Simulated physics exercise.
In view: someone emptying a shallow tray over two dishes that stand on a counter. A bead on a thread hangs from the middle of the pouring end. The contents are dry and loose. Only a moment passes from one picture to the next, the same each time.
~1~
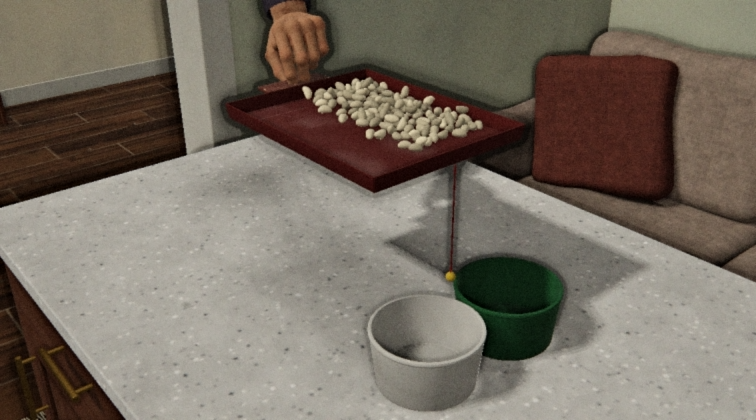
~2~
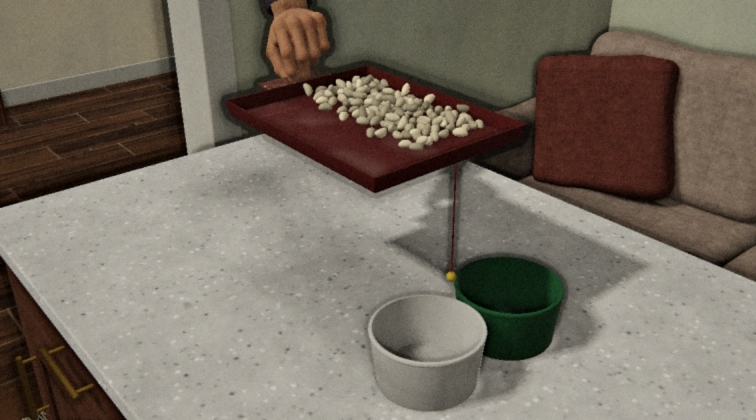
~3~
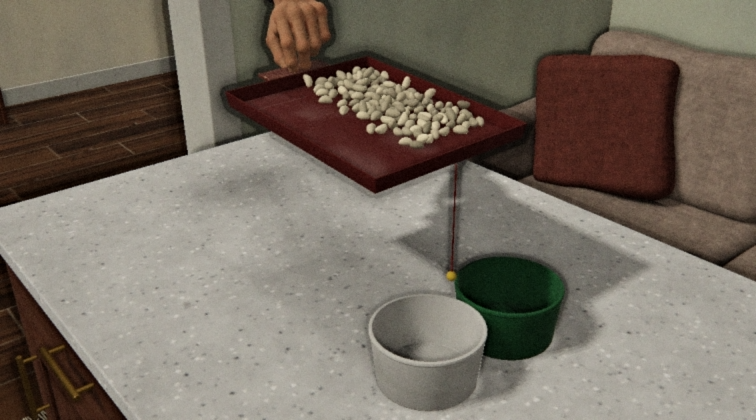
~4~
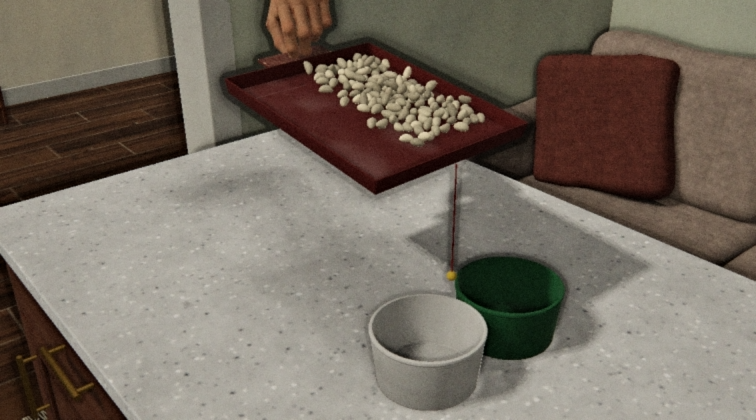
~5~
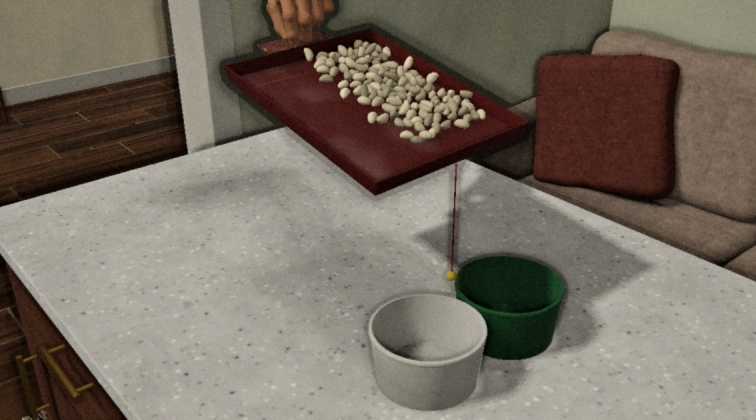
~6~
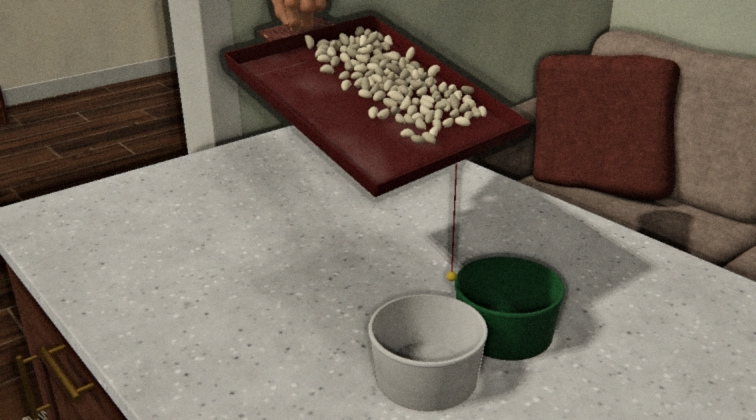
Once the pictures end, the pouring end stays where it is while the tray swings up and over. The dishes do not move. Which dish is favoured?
It favours the left dish.
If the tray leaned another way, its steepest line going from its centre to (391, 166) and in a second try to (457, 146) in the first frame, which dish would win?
At the first place the left-hand dish, at the second the right-hand dish.
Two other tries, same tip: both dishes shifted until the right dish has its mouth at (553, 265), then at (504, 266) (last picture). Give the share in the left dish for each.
First some 40, then 40 per cent.
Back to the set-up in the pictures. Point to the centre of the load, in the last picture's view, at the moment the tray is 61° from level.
Near (445, 134).
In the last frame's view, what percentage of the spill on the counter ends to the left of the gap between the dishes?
Roughly 10 in a hundred.
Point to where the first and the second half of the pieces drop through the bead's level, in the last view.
The first part at (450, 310); the rest at (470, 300).
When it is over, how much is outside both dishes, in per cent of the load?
It comes to 20 per cent or so.
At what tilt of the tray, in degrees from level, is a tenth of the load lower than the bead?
Around 75° of tilt.
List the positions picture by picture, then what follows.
Corners of the pouring end at (374, 176) and (521, 124), level; middle of the load at (393, 109), white beans; left dish at (467, 375); right dish at (547, 327); bead on its thread at (451, 277), in the first frame.
Corners of the pouring end at (375, 176) and (522, 124), level; middle of the load at (393, 107), in the second frame.
Corners of the pouring end at (376, 177) and (523, 123), tipped barely, lowest at the left corner; middle of the load at (394, 101), in the third frame.
Corners of the pouring end at (376, 178) and (524, 122), tipped a little, lowest at the left corner; middle of the load at (395, 92), in the fourth frame.
Corners of the pouring end at (377, 180) and (525, 121), tipped a little, lowest at the left corner; middle of the load at (395, 84), in the fifth frame.
Corners of the pouring end at (377, 182) and (526, 121), tipped clearly, lowest at the left corner; middle of the load at (397, 76); left dish at (467, 375); right dish at (548, 327), in the sixth frame.
Soon after the last picture, tray tipped steeply; nearly all on the tray; a stray few in the left dish; a small part in the air.
A little later, tray tipped past a quarter turn; about half on the tray; about a quarter in the left dish; a small part in the right dish; a small part outside both; a small part in the air.
Later still, tray tipped past a quarter turn; about two thirds in the left dish; about a quarter in the right dish; about a quarter outside both; a stray few in the air.
At rest, tray tipped past a quarter turn; about two thirds in the left dish; about a quarter in the right dish; about a quarter outside both; a stray few in the air.
